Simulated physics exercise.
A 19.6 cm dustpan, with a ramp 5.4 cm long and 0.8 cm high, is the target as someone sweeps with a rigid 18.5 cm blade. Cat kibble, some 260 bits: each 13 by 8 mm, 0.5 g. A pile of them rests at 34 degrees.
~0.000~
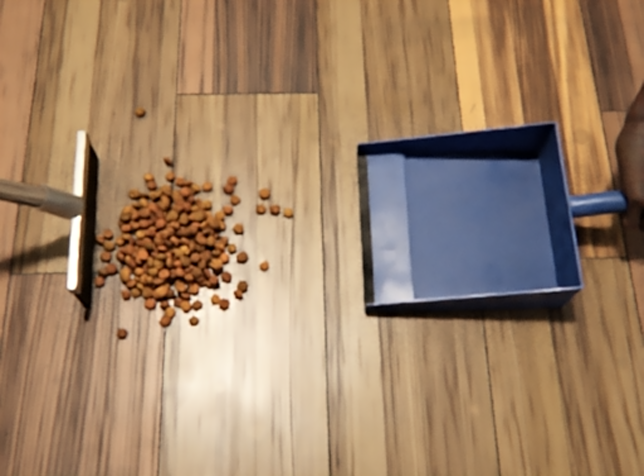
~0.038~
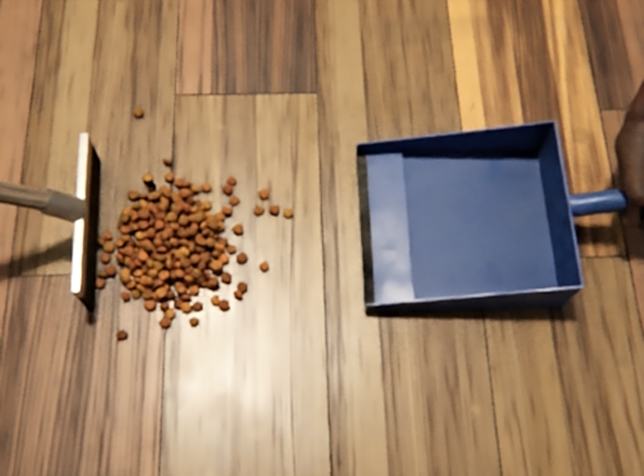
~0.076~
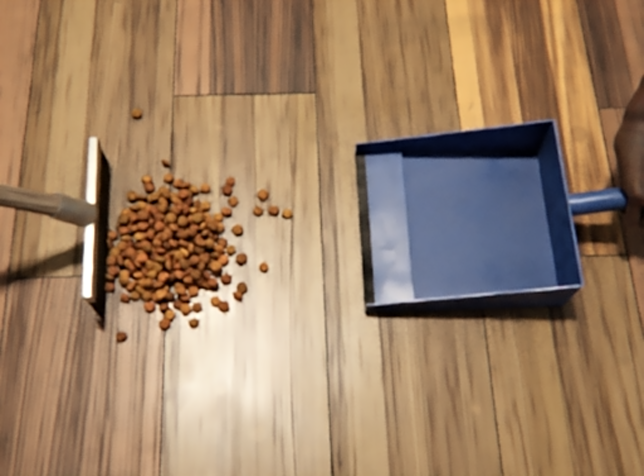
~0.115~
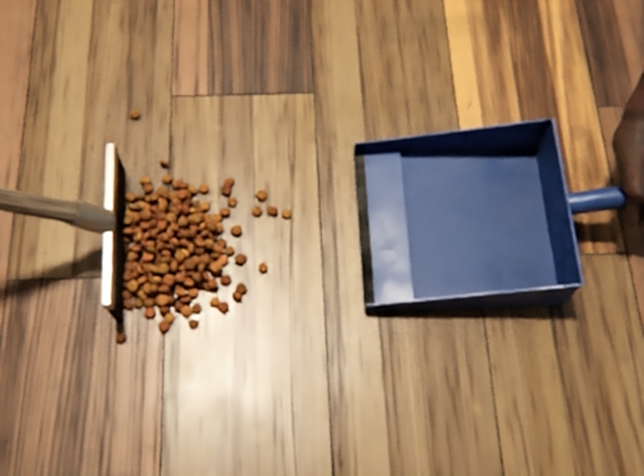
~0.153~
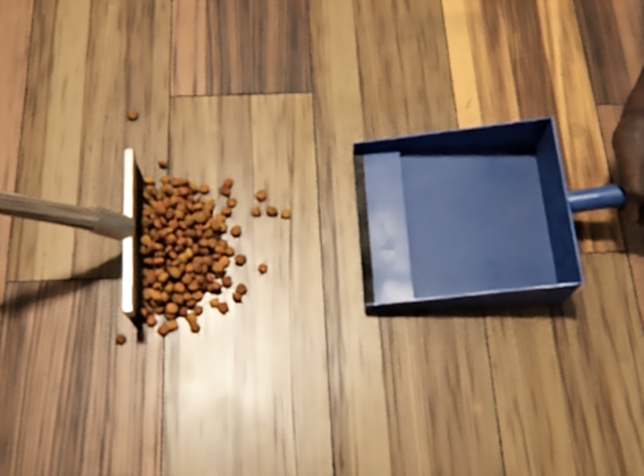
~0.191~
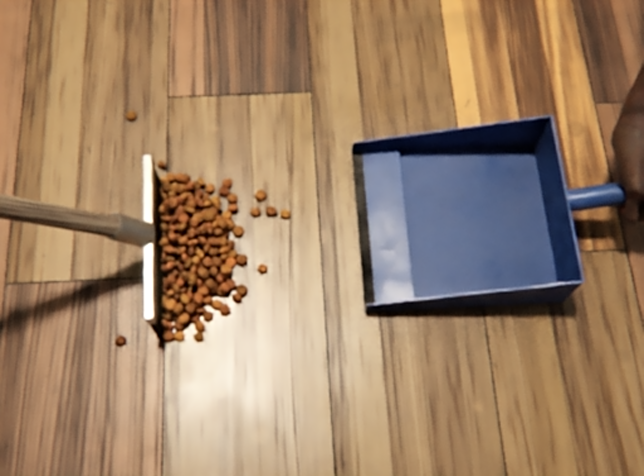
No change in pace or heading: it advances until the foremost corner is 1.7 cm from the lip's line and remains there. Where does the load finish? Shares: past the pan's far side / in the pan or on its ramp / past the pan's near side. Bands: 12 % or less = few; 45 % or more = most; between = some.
Shares - far side: Few; pan: Some; near side: Some.
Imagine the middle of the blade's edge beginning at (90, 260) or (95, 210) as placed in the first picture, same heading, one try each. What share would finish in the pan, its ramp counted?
First try about 15 per cent, second about 40 per cent.
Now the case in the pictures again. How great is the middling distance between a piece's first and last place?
Around 24 centimetres.
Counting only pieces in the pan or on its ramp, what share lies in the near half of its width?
Something like 80 per cent of the catch.
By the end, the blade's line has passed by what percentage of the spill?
Estimate: Near 20 %.
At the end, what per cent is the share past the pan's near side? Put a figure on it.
Around 30 in a hundred finish there.
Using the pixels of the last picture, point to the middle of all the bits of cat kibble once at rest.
Est. centre at rest: (370, 273) px.
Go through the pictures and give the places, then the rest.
The first picture shows blade from (75, 289) to (84, 139), moved 0.0 cm, 0 of the pieces shifted so far; middle of the pieces at (176, 242); pan at (472, 228).
The second picture shows blade from (78, 292) to (87, 141), moved 0.4 cm, 0 of the pieces shifted so far; middle of the pieces at (175, 243).
The third picture shows blade from (90, 297) to (96, 146), moved 1.7 cm, 8 of the pieces shifted so far; middle of the pieces at (174, 244).
The fourth picture shows blade from (109, 305) to (113, 152), moved 3.9 cm, 102 of the pieces shifted so far; middle of the pieces at (175, 244).
The fifth picture shows blade from (129, 312) to (131, 157), moved 6.2 cm, 219 of the pieces shifted so far; middle of the pieces at (180, 243).
The sixth picture shows blade from (151, 319) to (149, 163), moved 8.5 cm, 243 of the pieces shifted so far; middle of the pieces at (192, 242); pan at (470, 224). The blade's pace is about 0.60 m/s, heading 18 degrees towards the viewer's side.
After 0.38 s, middle of the blade 12 cm from the lip; 0 % over the lip, far side 0 %, near side 20 %.
After 0.50 s, middle of the blade 5 cm from the lip; 5 % over the lip, far side 0 %, near side 30 %.
After 0.75 s, middle of the blade 2 cm from the lip; 35 % over the lip, far side 0 %, near side 30 %.
At rest (1.3 s), far side 0 %, pan 35 %, near side 30 %, in front of the lip or behind the blade 35 %.
